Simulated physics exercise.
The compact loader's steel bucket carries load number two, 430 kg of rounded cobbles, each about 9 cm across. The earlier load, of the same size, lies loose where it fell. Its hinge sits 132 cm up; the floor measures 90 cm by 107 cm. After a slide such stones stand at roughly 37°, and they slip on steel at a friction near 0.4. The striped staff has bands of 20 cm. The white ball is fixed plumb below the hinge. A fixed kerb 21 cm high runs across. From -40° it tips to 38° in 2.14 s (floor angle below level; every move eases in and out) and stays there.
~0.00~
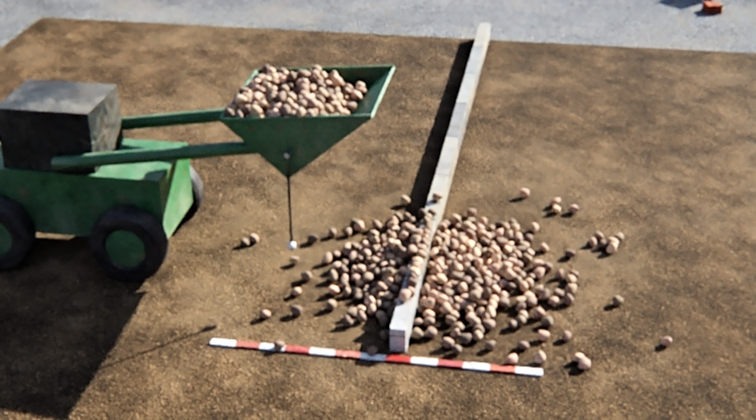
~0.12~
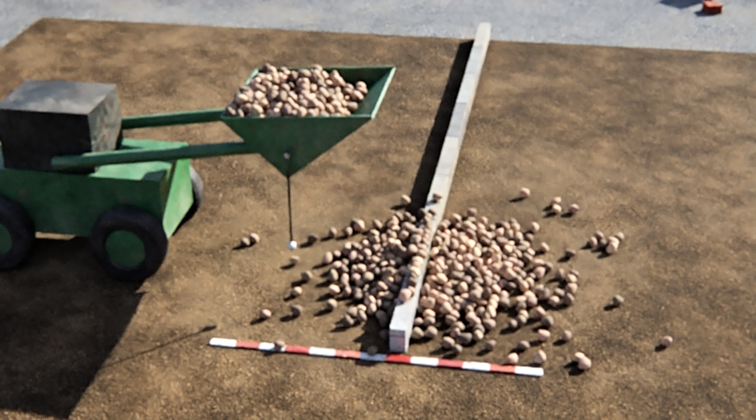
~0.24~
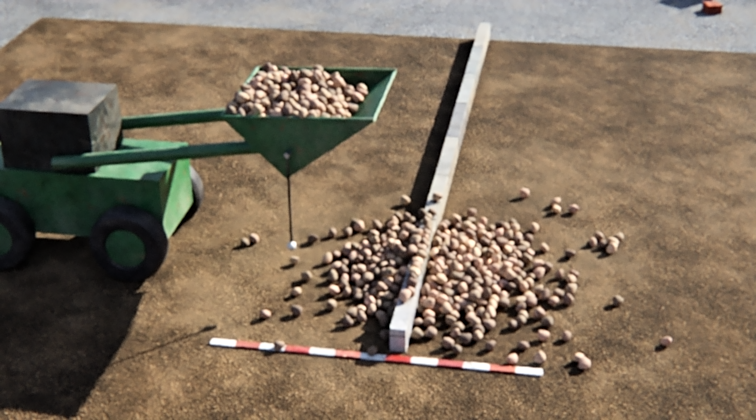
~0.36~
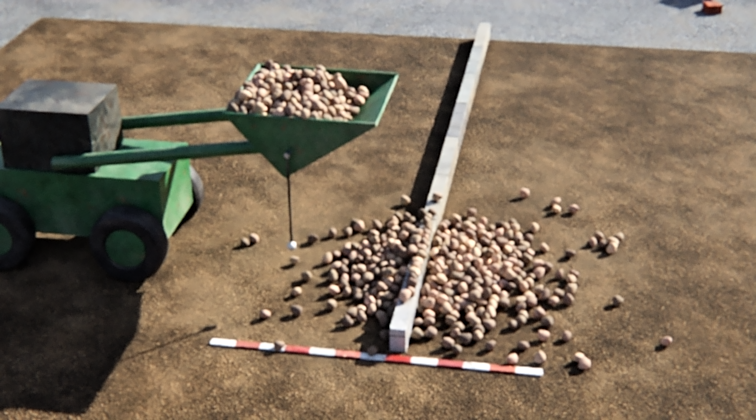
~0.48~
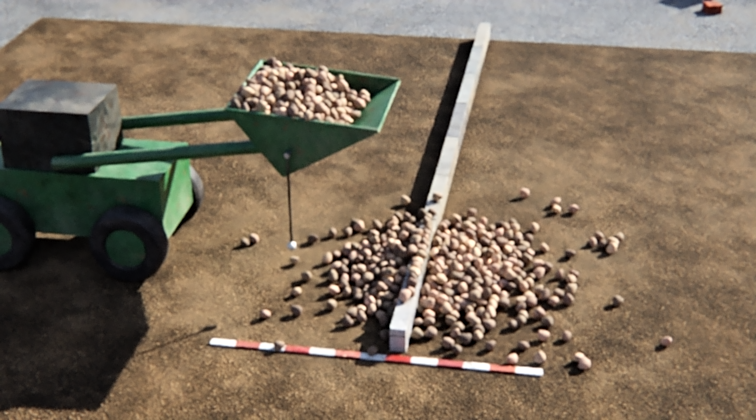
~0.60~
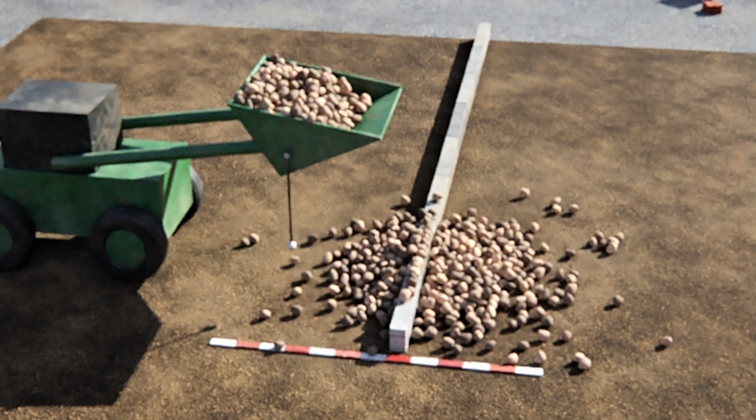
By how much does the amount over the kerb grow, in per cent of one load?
Close to 41 parts in a hundred.
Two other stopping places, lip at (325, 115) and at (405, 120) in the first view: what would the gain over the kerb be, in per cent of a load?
About 0 and 90 per cent.
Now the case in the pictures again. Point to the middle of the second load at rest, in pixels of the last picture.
Their middle is at about (408, 253).
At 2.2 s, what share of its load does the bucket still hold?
Roughly 20 per cent is still inside.
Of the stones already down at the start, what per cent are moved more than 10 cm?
About 10 per cent.
After 1.6 s the floor is at 26°; in per cent of one load, 95 in the bucket, 47 on this side of the kerb, 58 over the kerb; the foremost stones are at (614, 260).
After 2.2 s the floor is at 38°; in per cent of one load, 20 in the bucket, 104 on this side of the kerb, 77 over the kerb; the foremost stones are at (614, 260).
After 2.6 s the floor is at 38°; in per cent of one load, 0 in the bucket, 107 on this side of the kerb, 93 over the kerb; the foremost stones are at (614, 260).
After 5.2 s the floor is at 38°; in per cent of one load, 0 in the bucket, 101 on this side of the kerb, 99 over the kerb; the foremost stones are at (614, 260). Net gain over the kerb, 41.
